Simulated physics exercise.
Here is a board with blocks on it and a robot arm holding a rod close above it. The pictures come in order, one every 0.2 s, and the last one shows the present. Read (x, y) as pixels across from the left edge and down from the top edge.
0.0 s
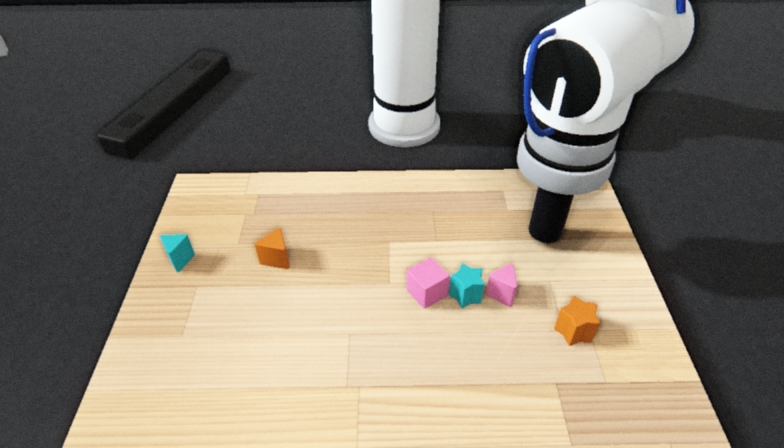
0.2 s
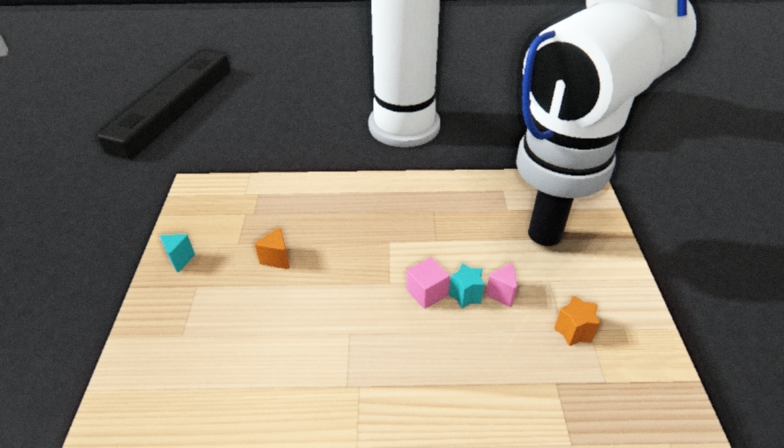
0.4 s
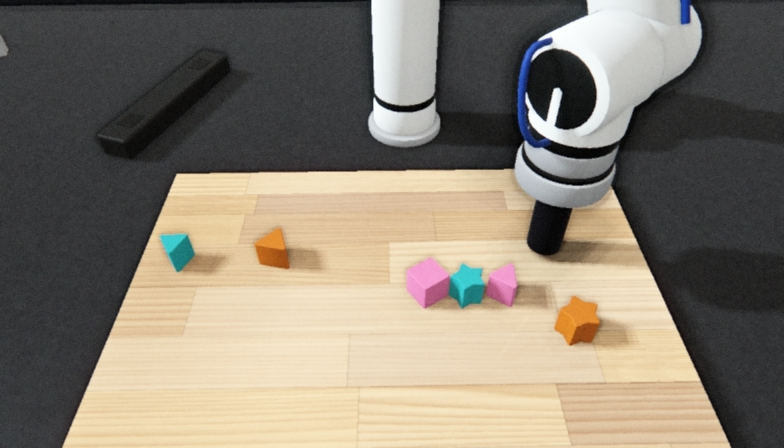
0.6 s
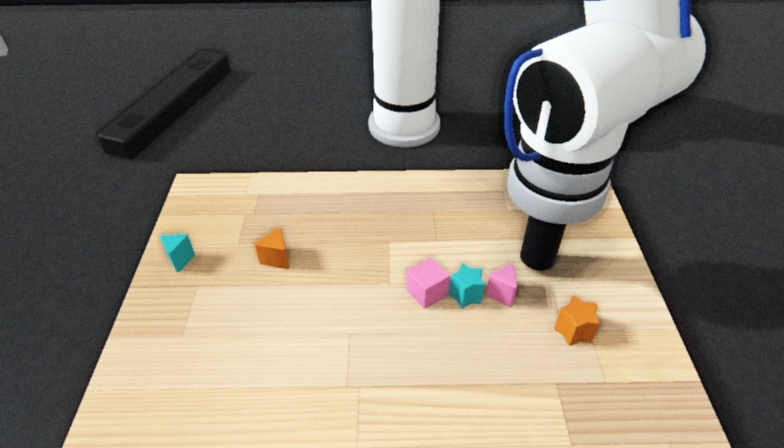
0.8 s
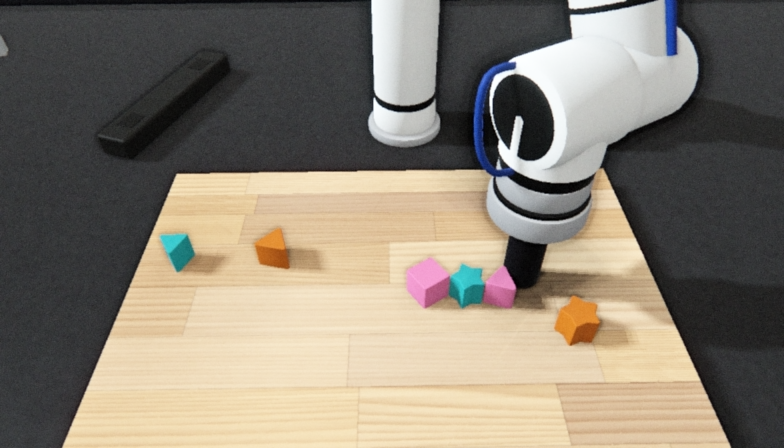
A pale wooden board lies on a dark surface, seen from above at an angle by a still camera. A turquoise and an orange triangular block sit at left, a pink block, turquoise star and pink triangle form a row right of centre, and an orange star lies lower right. The white robot arm lowers its black rod toward the viewer, then moves it left against the pink triangle, nudging it slightly.
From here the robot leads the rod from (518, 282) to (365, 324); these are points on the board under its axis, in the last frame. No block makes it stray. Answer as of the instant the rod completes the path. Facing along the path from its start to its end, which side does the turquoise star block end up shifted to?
Gets pushed left.
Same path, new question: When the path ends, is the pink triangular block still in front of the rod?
No
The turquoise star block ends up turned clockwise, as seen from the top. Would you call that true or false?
It is false.
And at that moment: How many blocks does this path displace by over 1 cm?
Answer: Three or more.
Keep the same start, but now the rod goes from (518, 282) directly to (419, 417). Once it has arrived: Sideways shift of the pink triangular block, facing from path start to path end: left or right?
It moves over to the right.
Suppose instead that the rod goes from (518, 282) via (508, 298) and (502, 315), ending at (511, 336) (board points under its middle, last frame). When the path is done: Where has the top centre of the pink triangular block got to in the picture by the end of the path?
It is at (478, 304).
The first path, step by step. One third of the way, rod at (469, 289); pink square block at (406, 276), turned 50° clockwise; turquoise star block at (438, 287); pink triangular block at (477, 299), turned 95° anticlockwise.
Two thirds of the way, rod at (417, 303); pink square block at (381, 277), turned 90° clockwise; turquoise star block at (394, 308), turned 45° anticlockwise; pink triangular block at (476, 299), turned 95° anticlockwise.
At the end, rod at (364, 318); pink square block at (365, 275), turned 105° clockwise; turquoise star block at (349, 331), turned 70° anticlockwise; pink triangular block at (476, 299), turned 95° anticlockwise; orange star block not moved.
